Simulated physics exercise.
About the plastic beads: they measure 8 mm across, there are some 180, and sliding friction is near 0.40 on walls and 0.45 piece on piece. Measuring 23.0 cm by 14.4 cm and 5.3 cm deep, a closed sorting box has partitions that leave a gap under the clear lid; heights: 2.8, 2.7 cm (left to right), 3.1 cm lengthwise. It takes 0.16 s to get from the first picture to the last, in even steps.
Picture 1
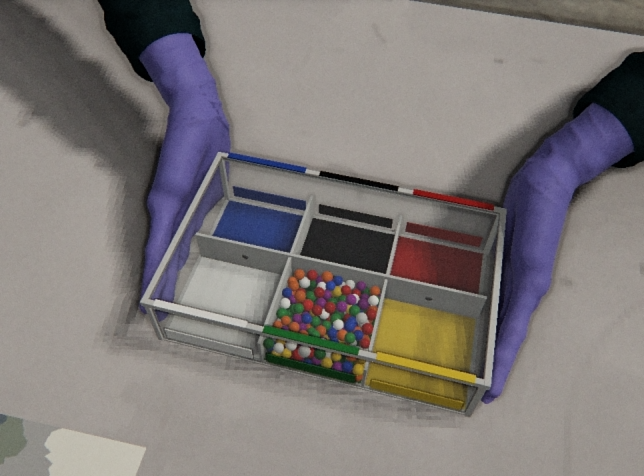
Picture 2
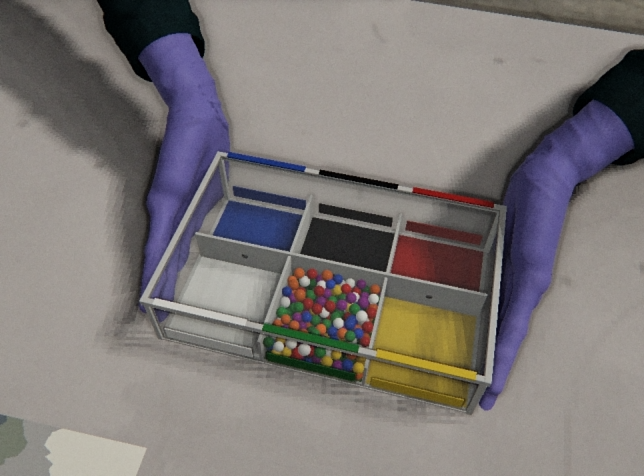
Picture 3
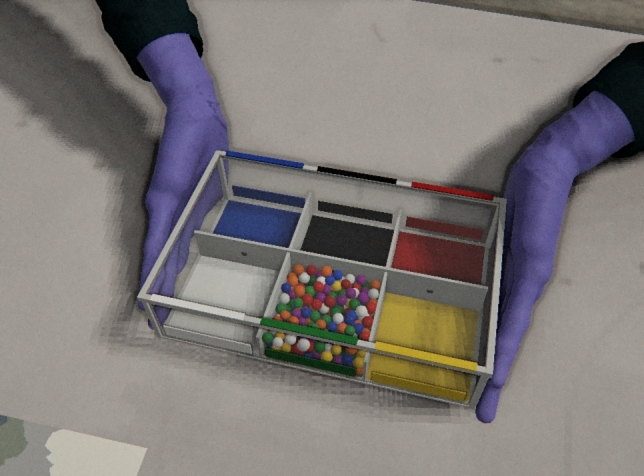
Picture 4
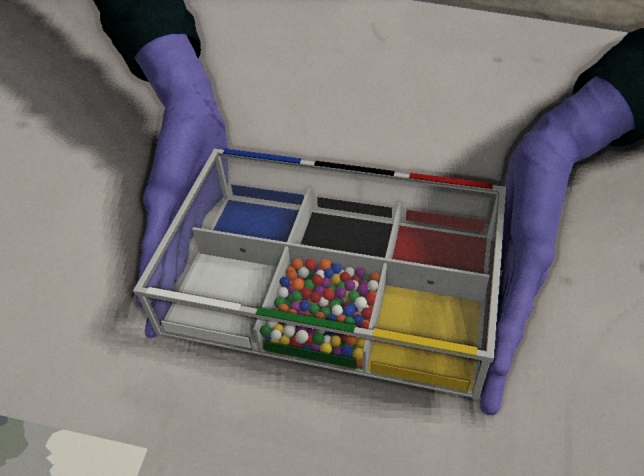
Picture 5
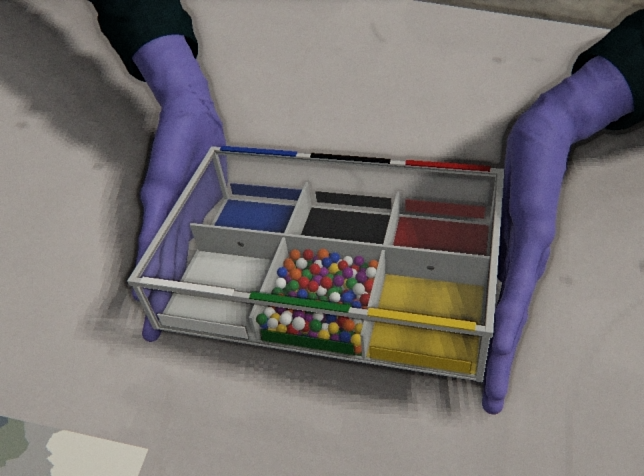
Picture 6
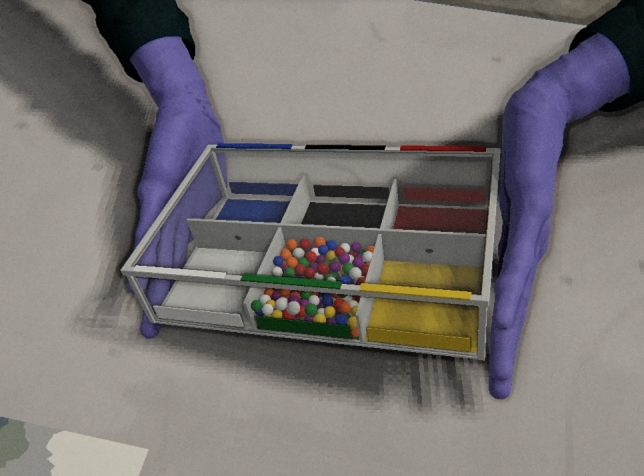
Two purple-gloved hands in dark sleeves hold a clear-lidded, six-compartment box over a pale grey surface, seen from above at an angle. Blue, black and red sections line the back, with white, green and yellow in front, and multicoloured beads fill the green middle one. The hands slowly tilt the box, turning it slightly, while the beads stay in their compartment and the camera remains still.
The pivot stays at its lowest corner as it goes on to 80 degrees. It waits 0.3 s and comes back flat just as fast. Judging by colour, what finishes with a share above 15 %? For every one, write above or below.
Red compartment below, blue compartment above, green compartment above, yellow compartment below, white compartment below, black compartment below.
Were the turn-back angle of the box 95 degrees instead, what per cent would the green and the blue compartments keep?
You'd find green with 15 % and blue with 80 %.
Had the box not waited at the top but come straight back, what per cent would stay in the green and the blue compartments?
Final amounts would be green 30% and blue 60%.
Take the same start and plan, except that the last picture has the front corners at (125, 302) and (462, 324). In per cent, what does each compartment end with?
Each compartment ends with, in per cent, red 0, blue 0, green 40, yellow 0, white 60 and black 0.
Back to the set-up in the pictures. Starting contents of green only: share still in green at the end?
That comes out at about 30 percent.
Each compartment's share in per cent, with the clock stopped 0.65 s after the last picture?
It splits as red 0, blue 45, green 45, yellow 0, white 10 and black 0 percent.
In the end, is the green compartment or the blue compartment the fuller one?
Go with blue, that one ends with more.
Then, 0.65 s after the last picture, tilt 80 degrees; blue 45 %, green 45 %, white 10 %.
Then, 1.08 s after the last picture, tilt 46 degrees; blue 65 %, green 30 %, white 5 %.
Then, 1.59 s after the last picture, tilt 0 degrees; blue 65 %, green 30 %, white 10 %.
In the end, red 0 %, blue 65 %, green 30 %, yellow 0 %, white 10 %, black 0 %.
